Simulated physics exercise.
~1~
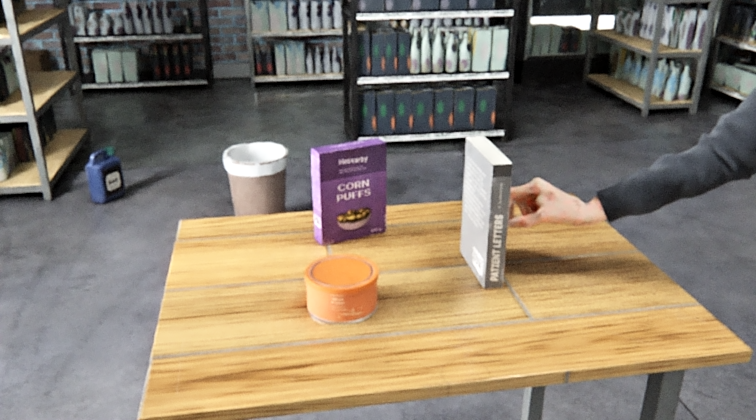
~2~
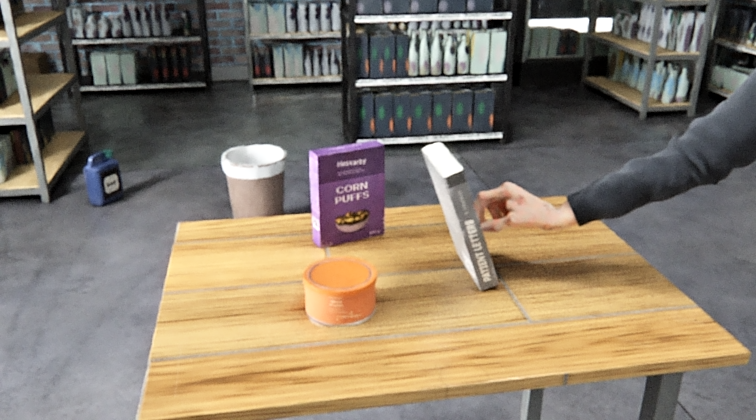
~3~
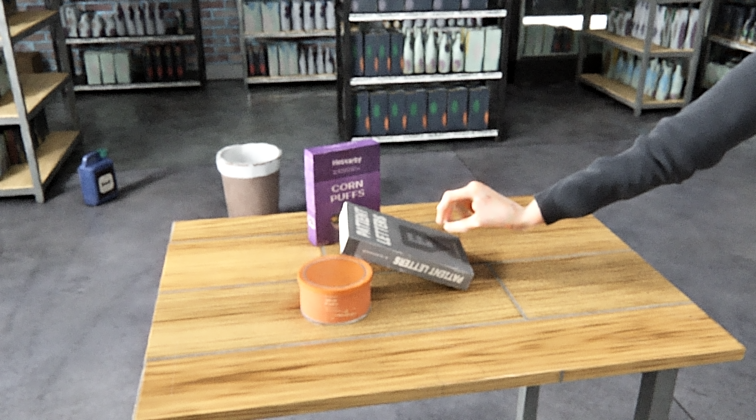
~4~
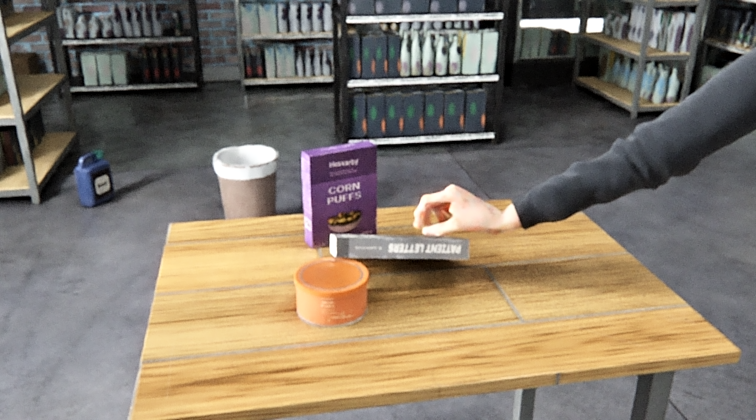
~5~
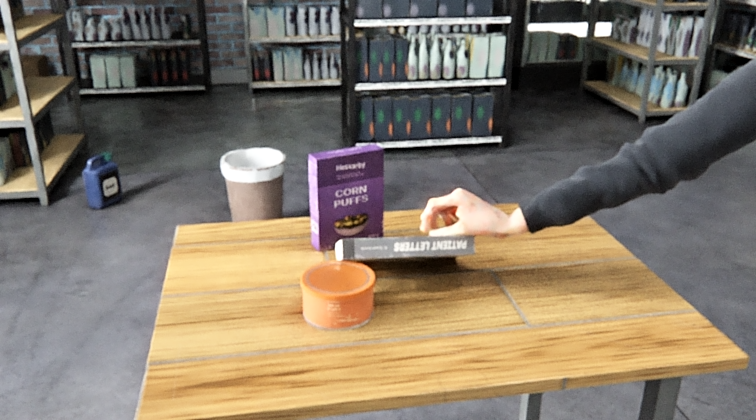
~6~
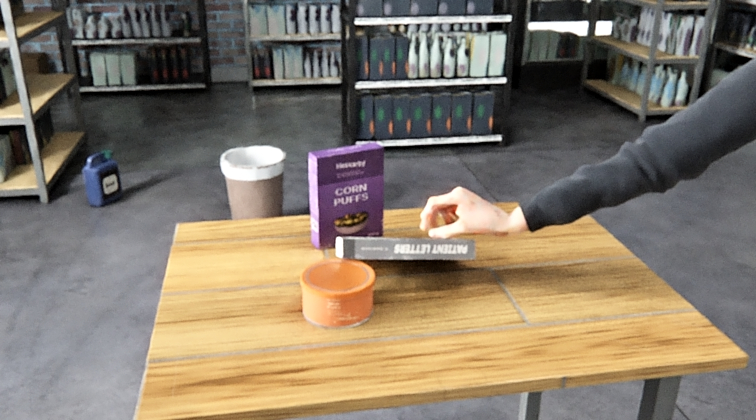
A hand pushing an upright grey book leftward on a wooden table, the book toppling onto its side beside an orange tub.
